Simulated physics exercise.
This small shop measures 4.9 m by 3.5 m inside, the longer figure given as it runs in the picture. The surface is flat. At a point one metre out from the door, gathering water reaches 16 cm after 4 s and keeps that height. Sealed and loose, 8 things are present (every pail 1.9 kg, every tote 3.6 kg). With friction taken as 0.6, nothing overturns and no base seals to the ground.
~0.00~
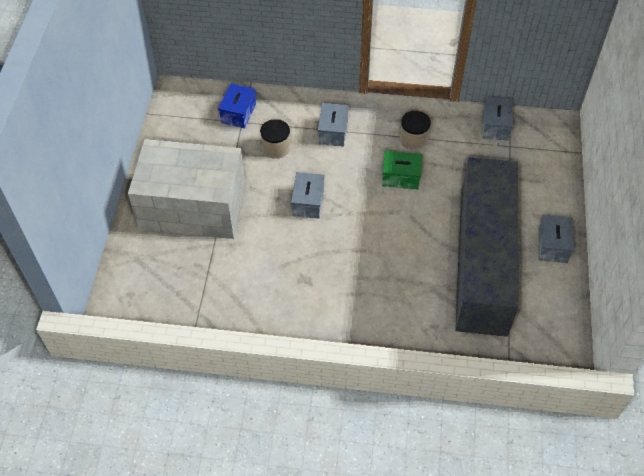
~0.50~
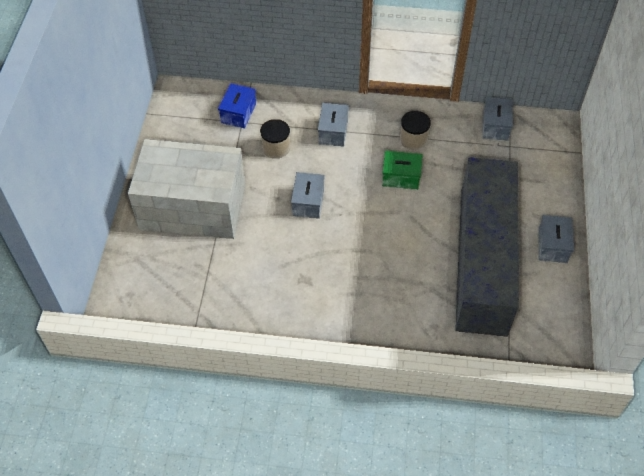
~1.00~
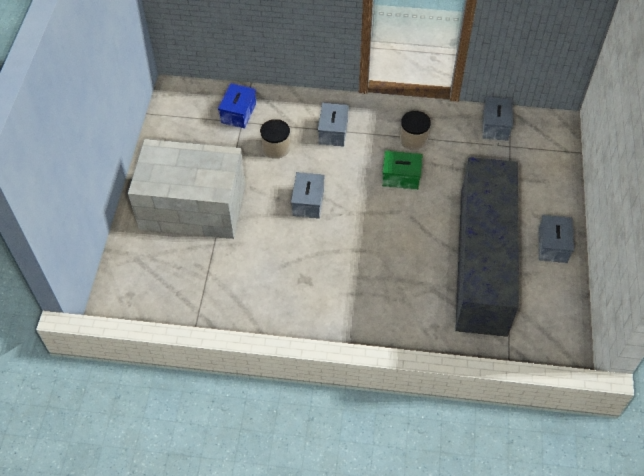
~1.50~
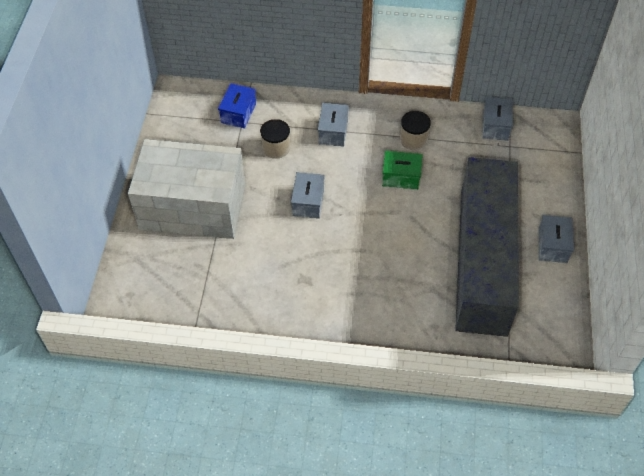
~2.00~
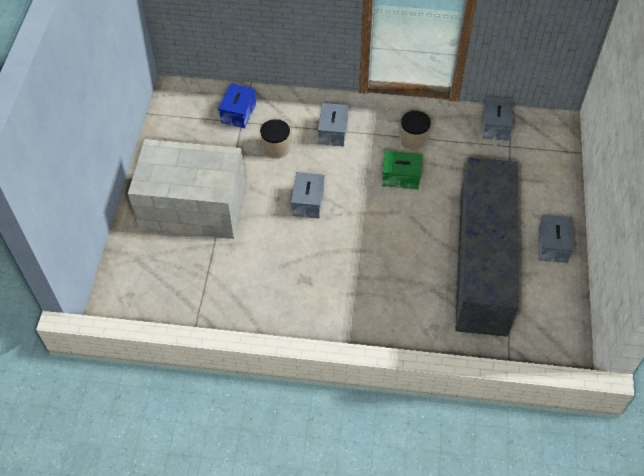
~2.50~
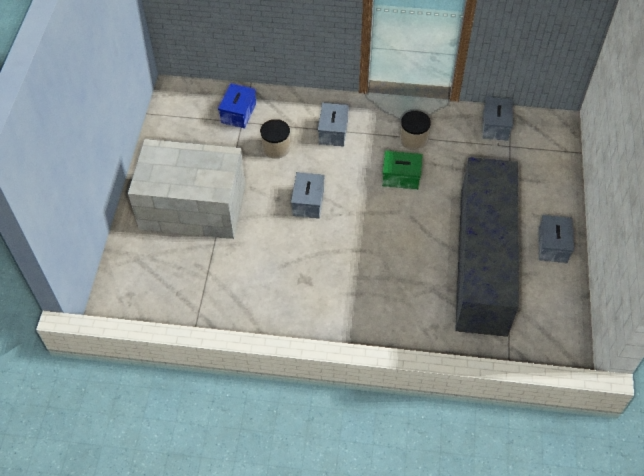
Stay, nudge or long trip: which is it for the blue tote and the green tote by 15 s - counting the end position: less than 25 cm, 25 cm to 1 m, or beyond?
Looking at the end spots, the blue tote edges along a bit and the green tote goes a great distance.
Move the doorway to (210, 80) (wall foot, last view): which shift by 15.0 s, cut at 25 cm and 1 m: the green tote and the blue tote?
Result - green tote: Large displacement, blue tote: Large displacement.
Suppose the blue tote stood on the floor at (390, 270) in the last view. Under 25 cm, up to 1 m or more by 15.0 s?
In that run it wanders far off.
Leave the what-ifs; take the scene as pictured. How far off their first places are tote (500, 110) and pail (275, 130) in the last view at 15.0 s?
20 cm and 60 cm respectively.
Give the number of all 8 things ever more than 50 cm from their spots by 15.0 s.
That adds up to 8.
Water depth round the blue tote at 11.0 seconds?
1 cm or so.
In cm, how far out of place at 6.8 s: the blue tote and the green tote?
Shifts: Around 0 and 200 cm.
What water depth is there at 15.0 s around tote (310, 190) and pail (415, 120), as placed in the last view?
Roughly 10 and 7 cm.
After 3.5 s the blue tote is near (237, 99), 0.0 m from its start, aground; the green tote is near (403, 164), 0.0 m from its start, aground; 0 afloat.
After 6.8 s the blue tote is near (237, 99), 0.0 m from its start, aground; the green tote is near (359, 339), 2.2 m from its start, afloat; 2 afloat.
After 11.0 s the blue tote is near (237, 99), 0.0 m from its start, aground; the green tote is near (148, 309), 3.1 m from its start, afloat; 5 afloat.
After 15.0 s the blue tote is near (280, 119), 0.6 m from its start, afloat; the green tote is near (113, 259), 3.1 m from its start, afloat; 8 afloat.
